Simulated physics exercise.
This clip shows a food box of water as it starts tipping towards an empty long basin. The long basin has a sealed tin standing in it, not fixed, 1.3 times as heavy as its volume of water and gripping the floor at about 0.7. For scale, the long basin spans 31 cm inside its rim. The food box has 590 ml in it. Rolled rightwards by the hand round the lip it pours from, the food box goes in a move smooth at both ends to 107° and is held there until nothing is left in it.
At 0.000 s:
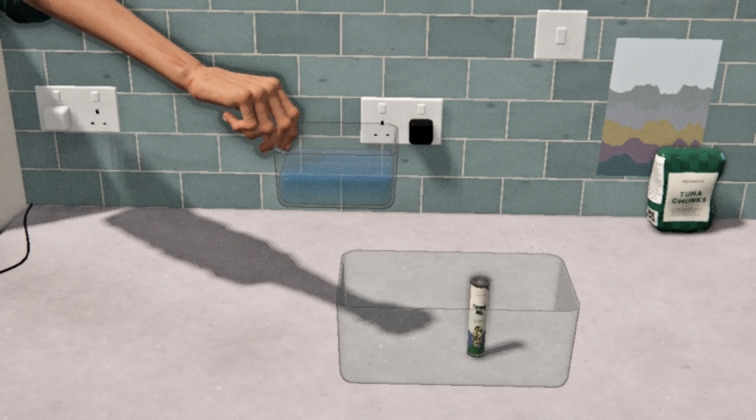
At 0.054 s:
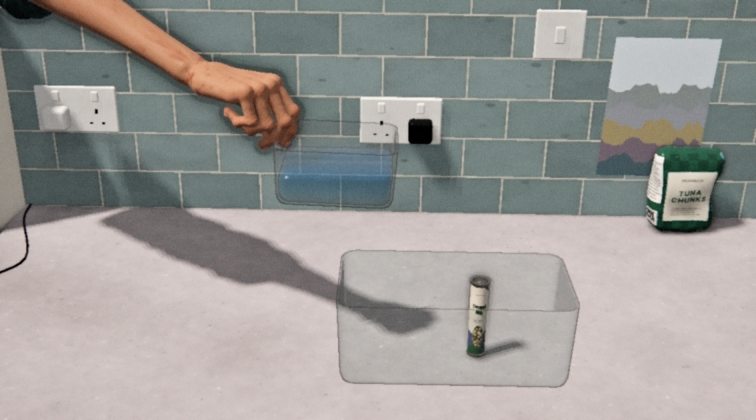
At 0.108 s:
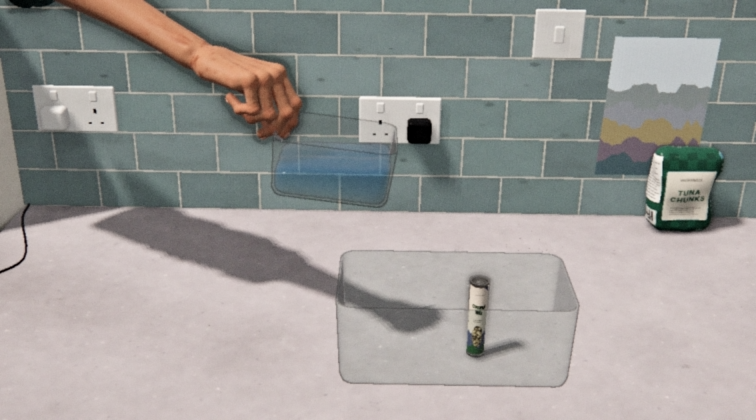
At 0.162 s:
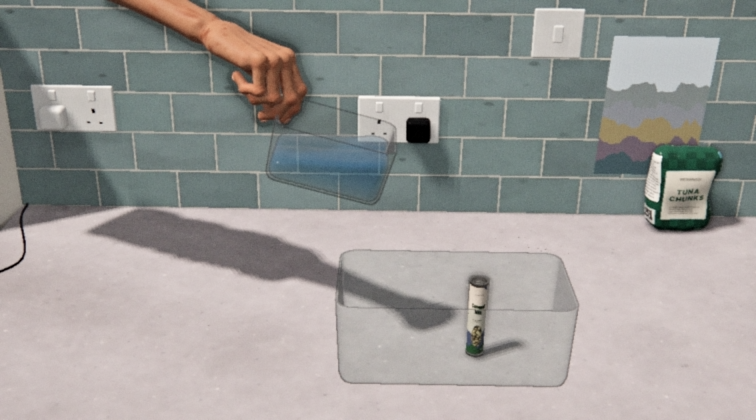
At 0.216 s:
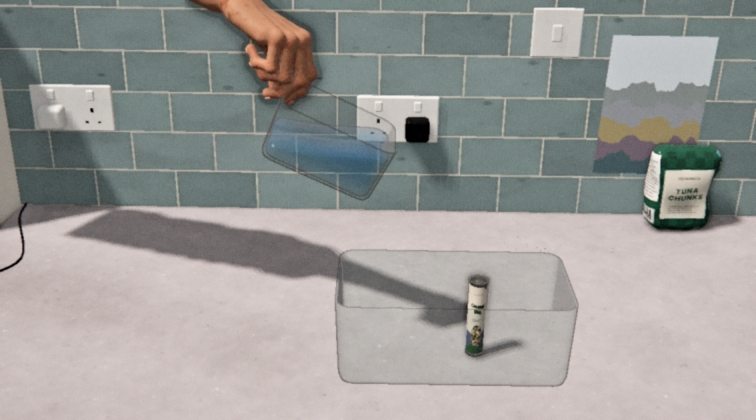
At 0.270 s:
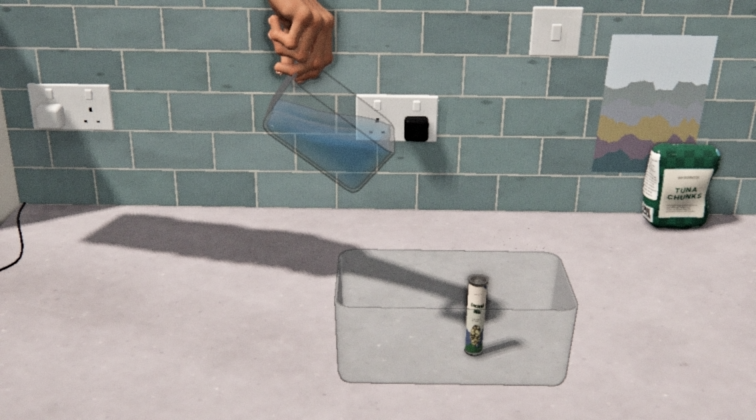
A hand steadily tilts a clear box of blue water rightwards above an empty long basin.
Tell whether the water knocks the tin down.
Looks like it can take it.
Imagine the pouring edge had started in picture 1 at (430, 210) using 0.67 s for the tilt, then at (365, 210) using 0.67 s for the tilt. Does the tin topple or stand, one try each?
Try 1: Still standing; try 2: Tipped over.
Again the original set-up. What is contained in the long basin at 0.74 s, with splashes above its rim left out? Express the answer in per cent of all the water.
I'd put it at roughly 78 per cent.
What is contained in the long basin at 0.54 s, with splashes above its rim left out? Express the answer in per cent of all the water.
Close to 3 in a hundred.
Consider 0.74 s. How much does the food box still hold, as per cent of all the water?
Around 3 in a hundred is still there.
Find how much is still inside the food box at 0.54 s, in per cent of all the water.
Some 28 % of it is still there.
By 0.54 s the tilt is 97° and 29 per cent is still to pour; the tin stands where it began.
By 0.74 s the tilt is 107° and 3 per cent is still to pour; the tin stands where it began.
By 0.94 s the tilt is 107° and 0 per cent is still to pour; the tin stands where it began.
By 1.17 s the tilt is 107° and 0 per cent is still to pour; the tin stands where it began.
At rest the tin stands where it began.
